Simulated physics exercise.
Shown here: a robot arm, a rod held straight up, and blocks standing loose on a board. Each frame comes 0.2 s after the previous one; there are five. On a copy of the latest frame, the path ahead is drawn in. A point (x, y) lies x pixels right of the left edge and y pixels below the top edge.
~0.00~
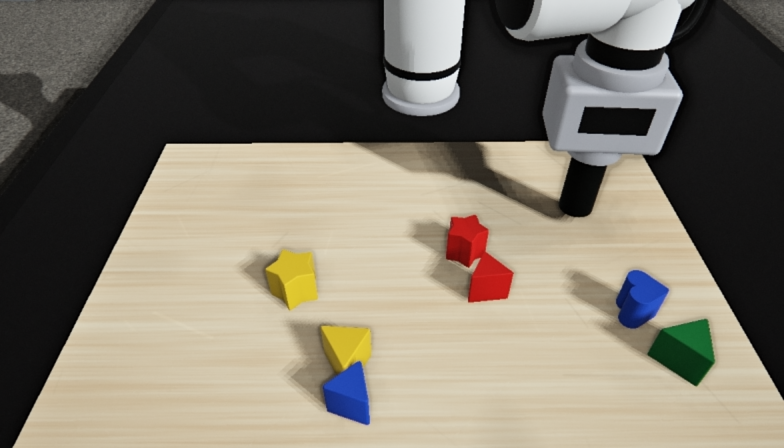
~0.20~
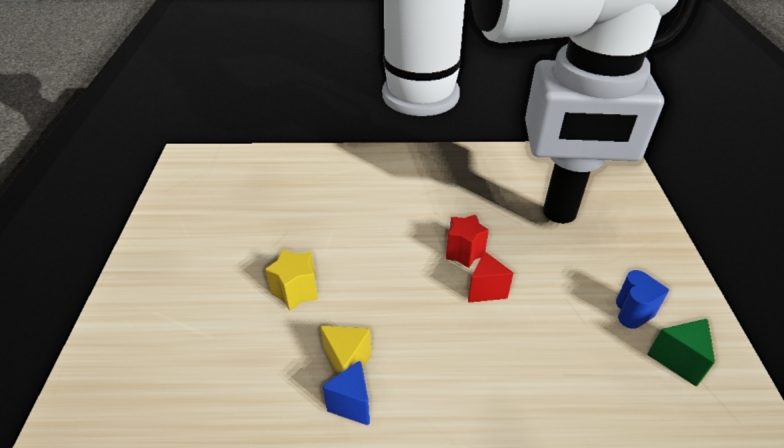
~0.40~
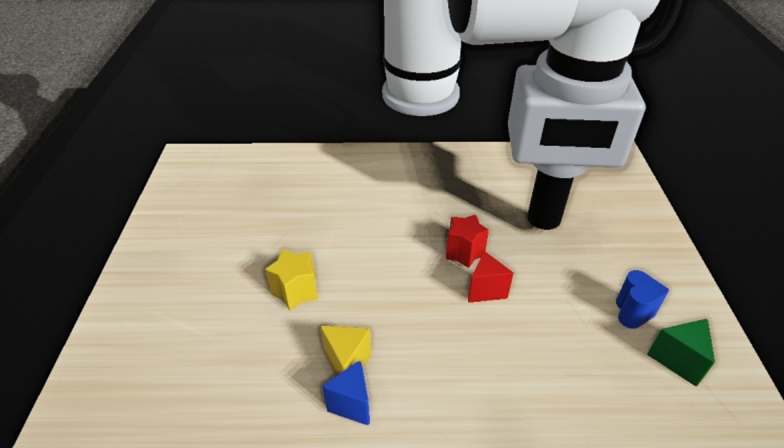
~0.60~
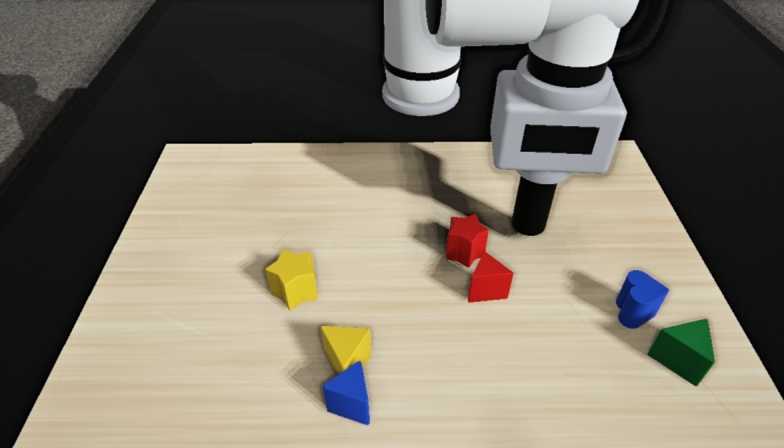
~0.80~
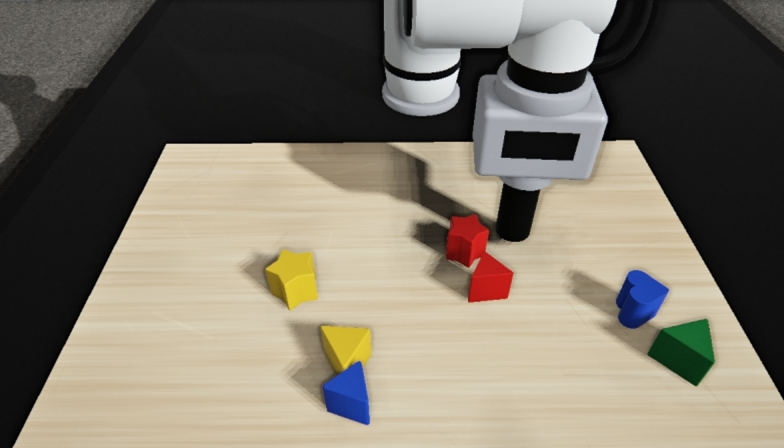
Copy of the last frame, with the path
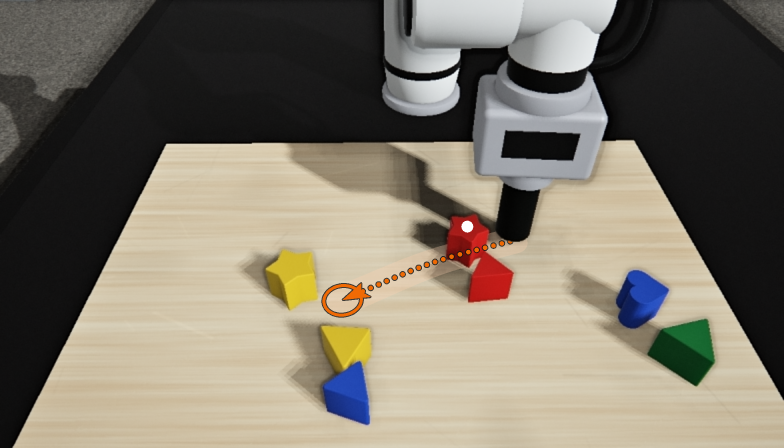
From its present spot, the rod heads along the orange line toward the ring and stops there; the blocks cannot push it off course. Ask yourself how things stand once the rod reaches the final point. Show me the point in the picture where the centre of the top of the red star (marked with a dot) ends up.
Its top centre lands on (302, 279).
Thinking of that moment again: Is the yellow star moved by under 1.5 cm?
That would be a no.
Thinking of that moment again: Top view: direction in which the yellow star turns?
Answer: With the clock.
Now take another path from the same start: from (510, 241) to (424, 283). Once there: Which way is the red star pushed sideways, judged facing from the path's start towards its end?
It's going to go right.
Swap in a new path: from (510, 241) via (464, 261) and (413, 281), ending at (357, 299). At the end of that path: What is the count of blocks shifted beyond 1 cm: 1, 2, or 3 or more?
I predict one.
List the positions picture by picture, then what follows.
In the first picture, tip of the rod at (575, 207), middles of tops, yellow star at (292, 265), red star at (467, 227), red triangular block at (490, 266).
In the second picture, rod at (560, 213), nothing pushed.
In the third picture, rod at (544, 219), nothing pushed.
In the fourth picture, rod at (528, 225), nothing pushed.
In the fifth picture, rod at (513, 231), yellow star at (292, 265), red star at (467, 227), red triangular block at (490, 266).
The line goes from (510, 241) over (428, 265) to (343, 300); the dot is on the red star.
On the path given first. One third of the way, rod at (457, 245); red star at (426, 236).
Two thirds of the way, rod at (400, 265); red star at (365, 256).
At the end, rod at (342, 289); yellow star at (267, 267), turned 40° clockwise; red star at (302, 279), turned 20° clockwise; red triangular block unmoved.
